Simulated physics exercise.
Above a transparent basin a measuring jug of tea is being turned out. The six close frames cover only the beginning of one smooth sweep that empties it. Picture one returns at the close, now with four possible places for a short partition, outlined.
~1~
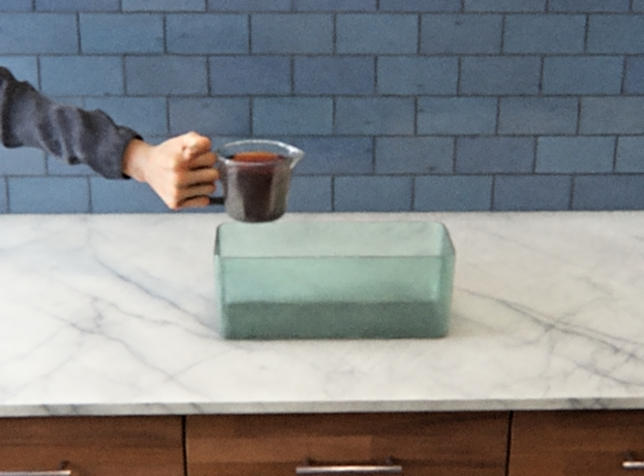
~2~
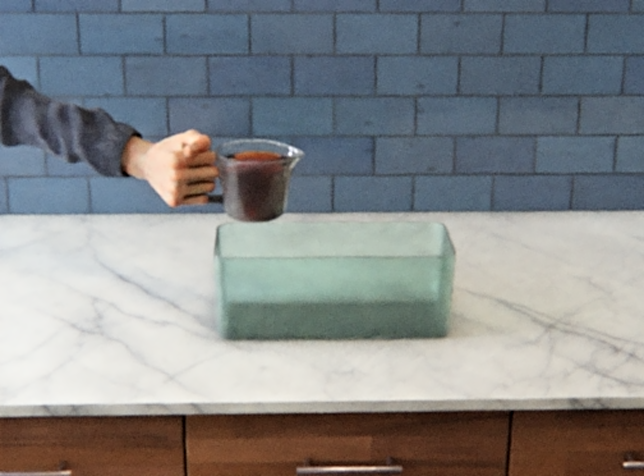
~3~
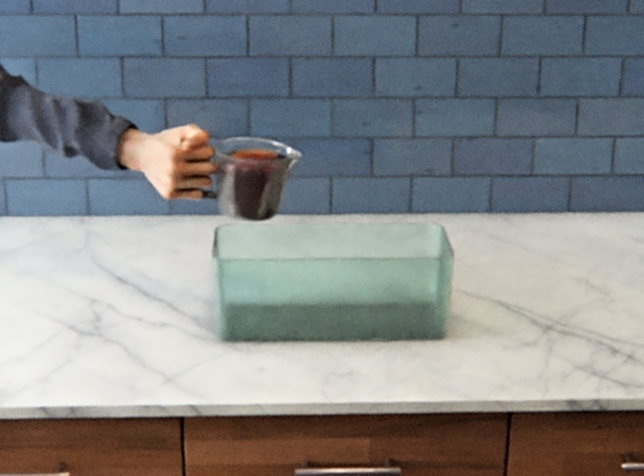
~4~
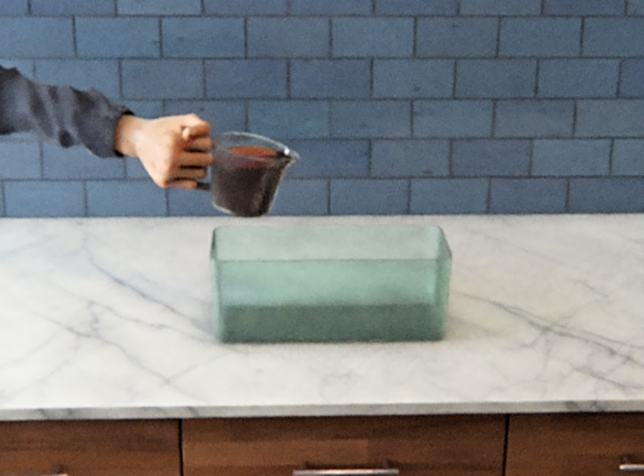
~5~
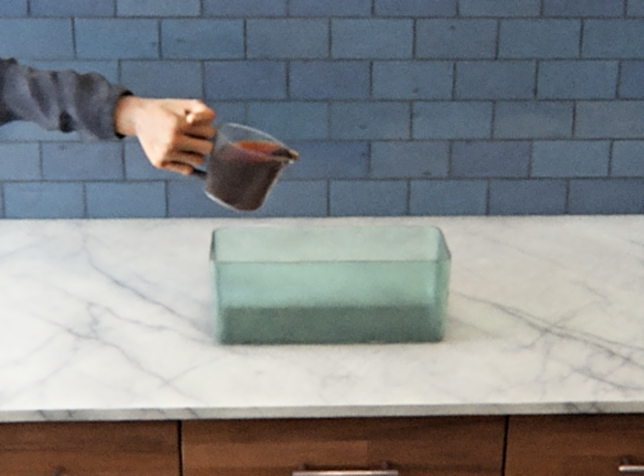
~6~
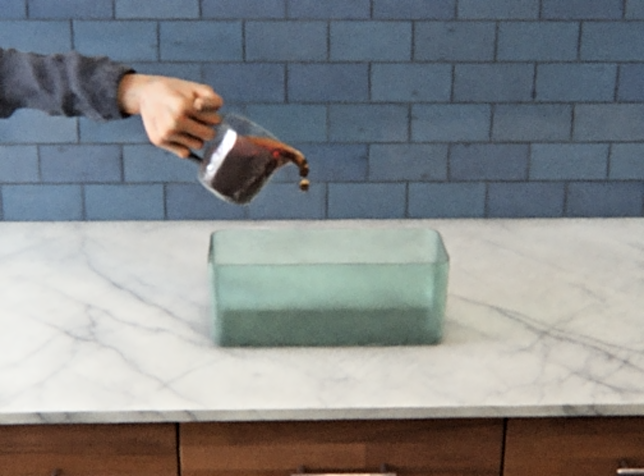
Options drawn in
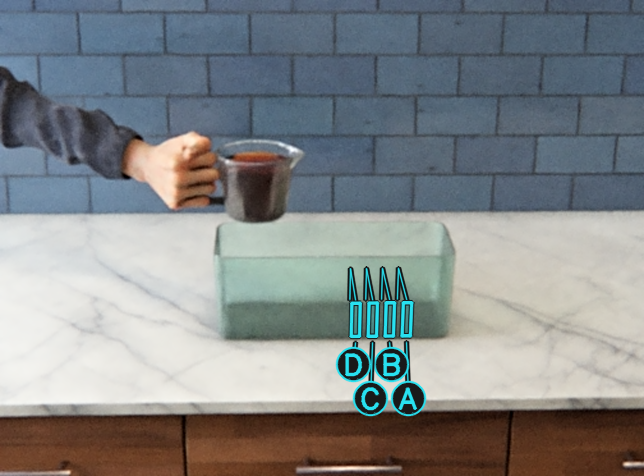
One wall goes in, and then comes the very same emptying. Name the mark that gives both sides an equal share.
Place C.
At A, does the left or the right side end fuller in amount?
The left one.
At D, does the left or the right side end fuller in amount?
The right side.
On the marked copy, A at (406, 342); B at (389, 342); C at (372, 342); D at (355, 342).
Choosing A, about 93 % ends left of the wall and 5 % right of it; 3 % is lost outside.
Choosing B, about 95 % ends left of the wall and 4 % right of it.
Choosing C, about 52 % ends left of the wall and 47 % right of it.
Choosing D, about 10 % ends left of the wall and 89 % right of it.
